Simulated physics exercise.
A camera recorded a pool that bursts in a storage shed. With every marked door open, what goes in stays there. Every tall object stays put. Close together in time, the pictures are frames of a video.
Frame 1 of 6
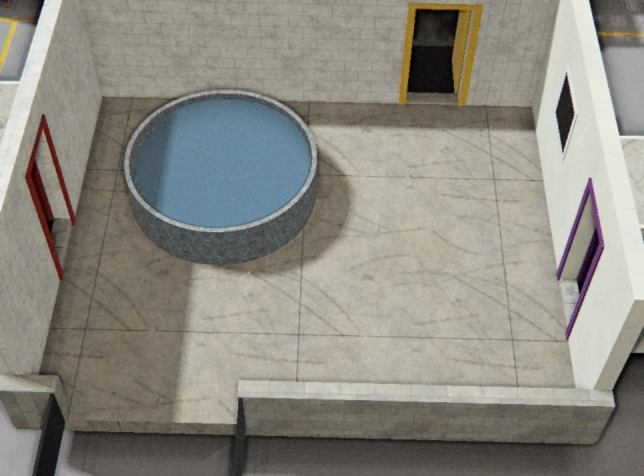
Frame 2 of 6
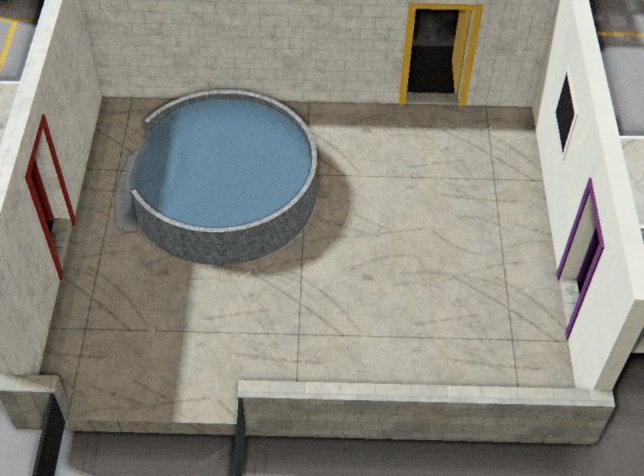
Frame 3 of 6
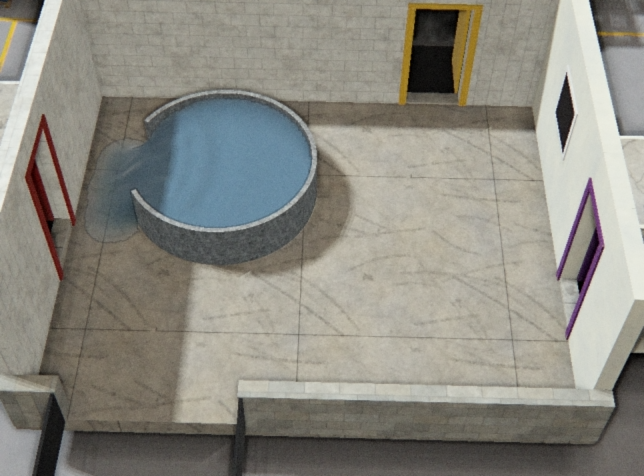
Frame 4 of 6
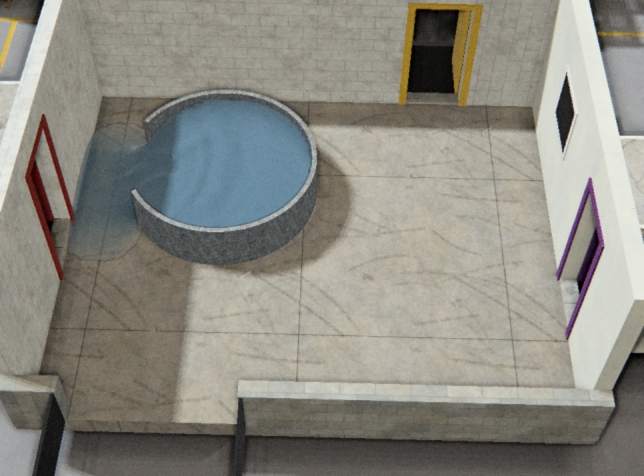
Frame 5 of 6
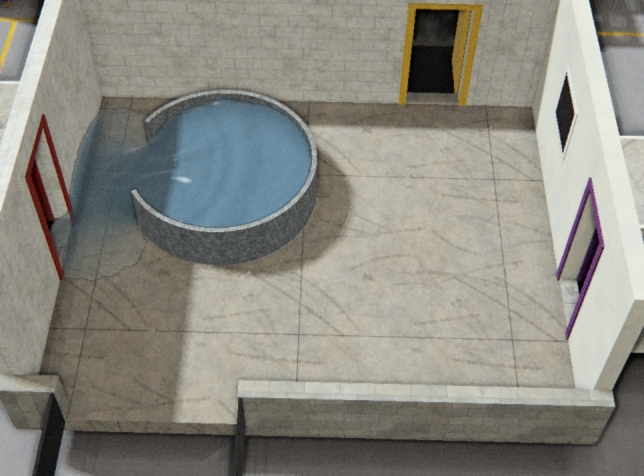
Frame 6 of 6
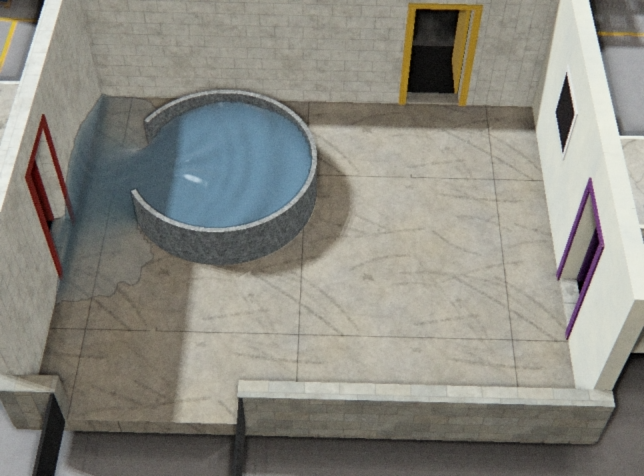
A round, grey-walled pool of blue water stands toward the back left of a roofless, pale-walled room with a marble-like floor, seen from high above. A red-framed doorway is on the left, a yellow one at the back and a purple one on the right. A gap opens in the pool's left side, and water pours out, reaches the left wall and spreads along it, while the camera stays still.
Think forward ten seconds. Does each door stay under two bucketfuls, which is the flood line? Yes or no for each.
Red door - no, it floods; yellow door - yes, stays under; purple door - yes, stays under.
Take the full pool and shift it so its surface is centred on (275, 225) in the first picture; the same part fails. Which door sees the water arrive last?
Door: The door marked purple.
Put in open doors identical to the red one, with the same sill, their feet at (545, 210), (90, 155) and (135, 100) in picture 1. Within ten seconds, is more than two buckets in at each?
Taken in sequence, they go: Not exceeded, exceeded, exceeded.
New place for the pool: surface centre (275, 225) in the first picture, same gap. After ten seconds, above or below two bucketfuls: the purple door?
Briefly, the purple door gets little enough.
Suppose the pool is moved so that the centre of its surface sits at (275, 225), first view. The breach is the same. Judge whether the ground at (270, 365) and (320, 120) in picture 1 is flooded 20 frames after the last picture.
Result: Inundated; inundated.
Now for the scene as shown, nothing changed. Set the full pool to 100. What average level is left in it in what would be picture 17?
I'd put it close to 56 percent.
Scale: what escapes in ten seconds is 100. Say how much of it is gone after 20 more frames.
Estimate: 35 %.
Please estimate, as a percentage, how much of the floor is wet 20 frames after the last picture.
It comes out near 50 percent.
A moment on, water covers 15 % of the floor; the red door under two buckets in, the yellow door not reached, the purple door not reached.
Next, water covers 30 % of the floor; the red door over two buckets in, the yellow door not reached, the purple door not reached.
Then, water covers 50 % of the floor; the red door far over two buckets in, the yellow door wet at the sill, nothing in, the purple door not reached.
Later, water covers 70 % of the floor; the red door far over two buckets in, the yellow door under two buckets in, the purple door wet at the sill, nothing in.
In the end, water covers 90 % of the floor; the red door far over two buckets in, the yellow door under two buckets in, the purple door wet at the sill, nothing in.
